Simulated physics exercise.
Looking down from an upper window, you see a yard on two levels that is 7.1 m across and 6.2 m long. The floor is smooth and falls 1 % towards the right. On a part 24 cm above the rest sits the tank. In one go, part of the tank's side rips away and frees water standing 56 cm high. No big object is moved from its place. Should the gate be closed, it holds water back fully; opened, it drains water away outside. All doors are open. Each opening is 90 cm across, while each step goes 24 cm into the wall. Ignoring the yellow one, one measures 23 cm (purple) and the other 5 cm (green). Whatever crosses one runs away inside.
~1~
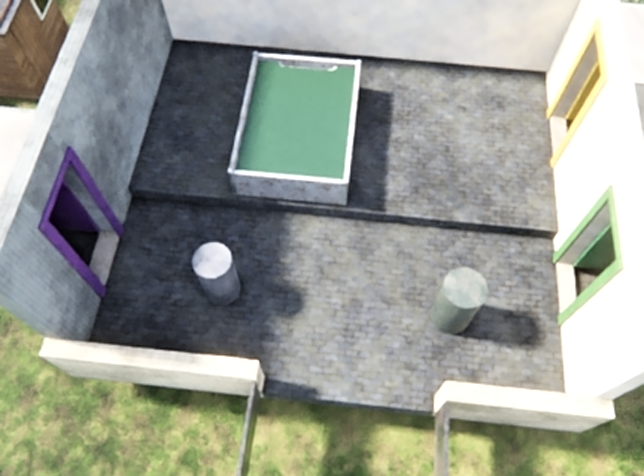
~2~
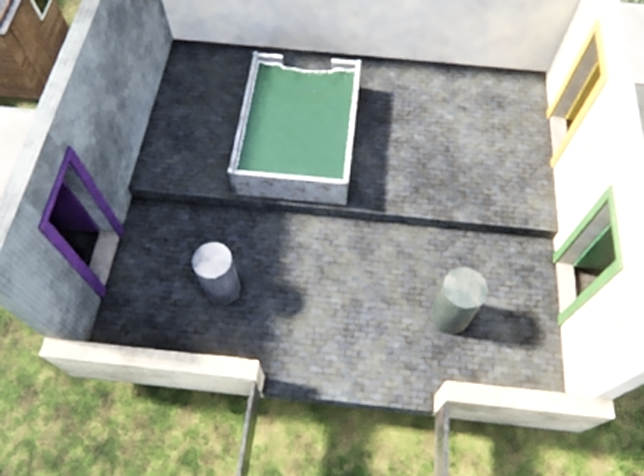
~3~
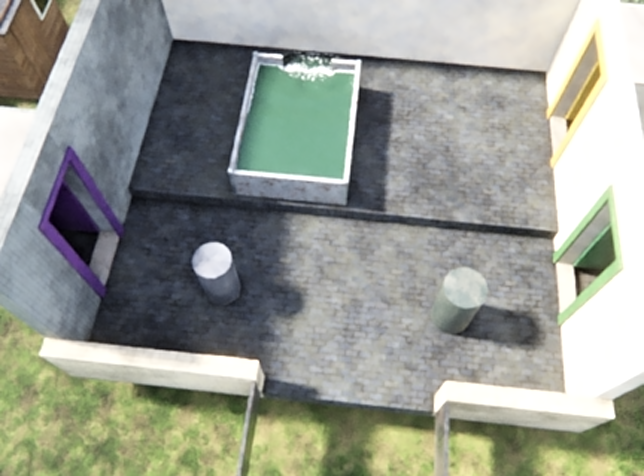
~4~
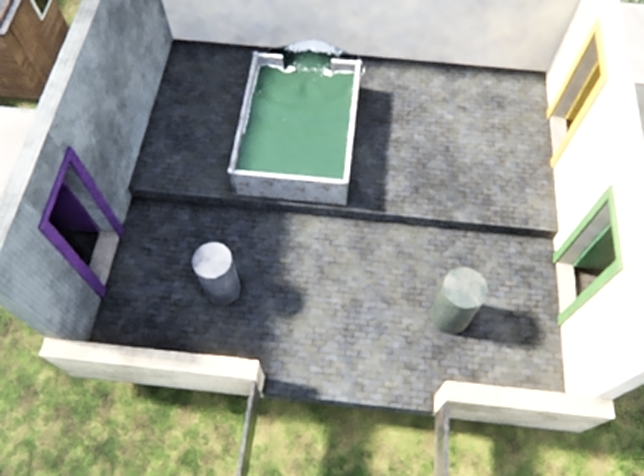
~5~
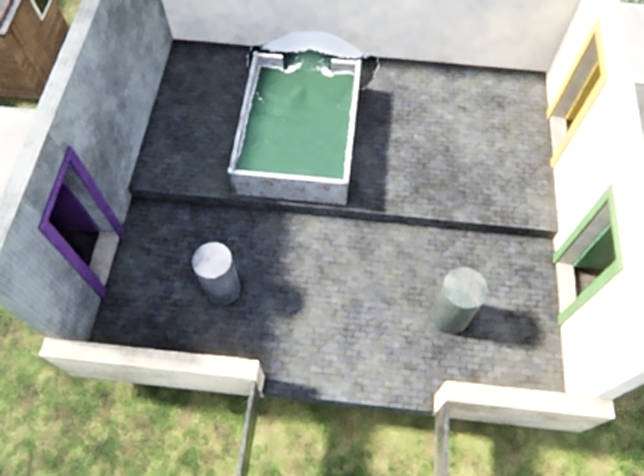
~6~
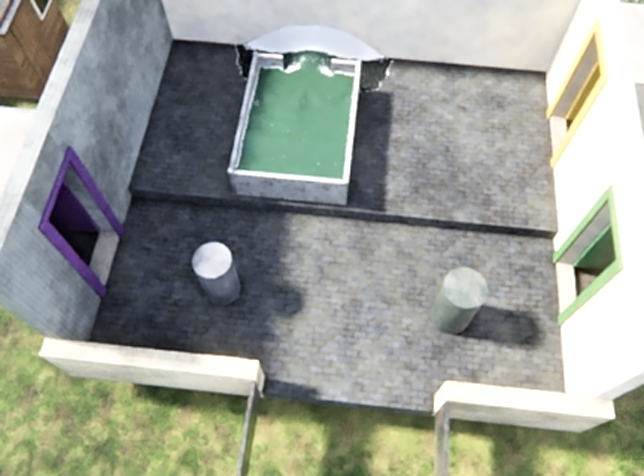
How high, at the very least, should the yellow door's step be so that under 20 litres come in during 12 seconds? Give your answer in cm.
It should be at least 10.5 cm or so.
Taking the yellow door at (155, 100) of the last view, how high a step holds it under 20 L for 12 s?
Roughly 9.0 cm.
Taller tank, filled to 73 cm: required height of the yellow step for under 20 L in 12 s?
A step of about 15 cm does it.
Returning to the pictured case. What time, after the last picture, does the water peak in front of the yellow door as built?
Peak time: About 2.6 s.
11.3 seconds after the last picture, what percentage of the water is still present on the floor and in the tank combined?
I'd put it at about 90 per cent.
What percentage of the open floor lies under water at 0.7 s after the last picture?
I'd say near 15 percent.
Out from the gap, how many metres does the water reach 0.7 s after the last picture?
Around 3.2 m from the gap.
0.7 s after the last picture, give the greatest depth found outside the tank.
Max depth: Around 44 cm.
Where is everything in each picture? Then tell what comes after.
In the first frame, still water, 56 cm deep, in the tank at (298, 117); the yellow door at (574, 101) is dry.
In the second frame, the gap is on the far side, the front 0.2 m out at a hidden place; the back of the tank holds 56 cm.
In the third frame, the front is at (300, 55), 0.7 m from the gap on the far side; 0.7 m2 of floor is wet, 56 cm left at the back.
In the fourth frame, the front is at (351, 54), 0.9 m from the gap on the far side; 1.2 m2 of floor is wet, 56 cm left at the back.
In the fifth frame, the front is at (374, 56), 1.1 m from the gap on the far side; 1.4 m2 of floor is wet, 56 cm left at the back.
In the sixth frame, water pours out on the far side and has run 1.3 m, to (389, 58); about 11 cm deep outside, 55 cm at the back; 3.3 m in a straight line remain to the yellow door at (574, 101).
Then, 0.7 s after the last picture water covers 15 % of the floor, deepest (44 cm) near (313, 53); it has not reached the yellow door.
Then, 2.3 s after the last picture water covers 35 % of the floor, deepest (30 cm) near (313, 53); 14 cm at the yellow door, 9 litres in over its 7 cm step.
Then, 11.3 s after the last picture water covers 90 % of the floor, deepest (10 cm) near (555, 293); 6 cm at the yellow door, 72 litres in over its 7 cm step.
At the yellow door as built, the water peaked near 14 cm, 2.5 s after the last picture.
Run again over the same 12 s with other heights there, 38 litres in over 9 cm, 11 litres over 12 cm. The limit of 20 litres is kept from about 10.5 cm up.
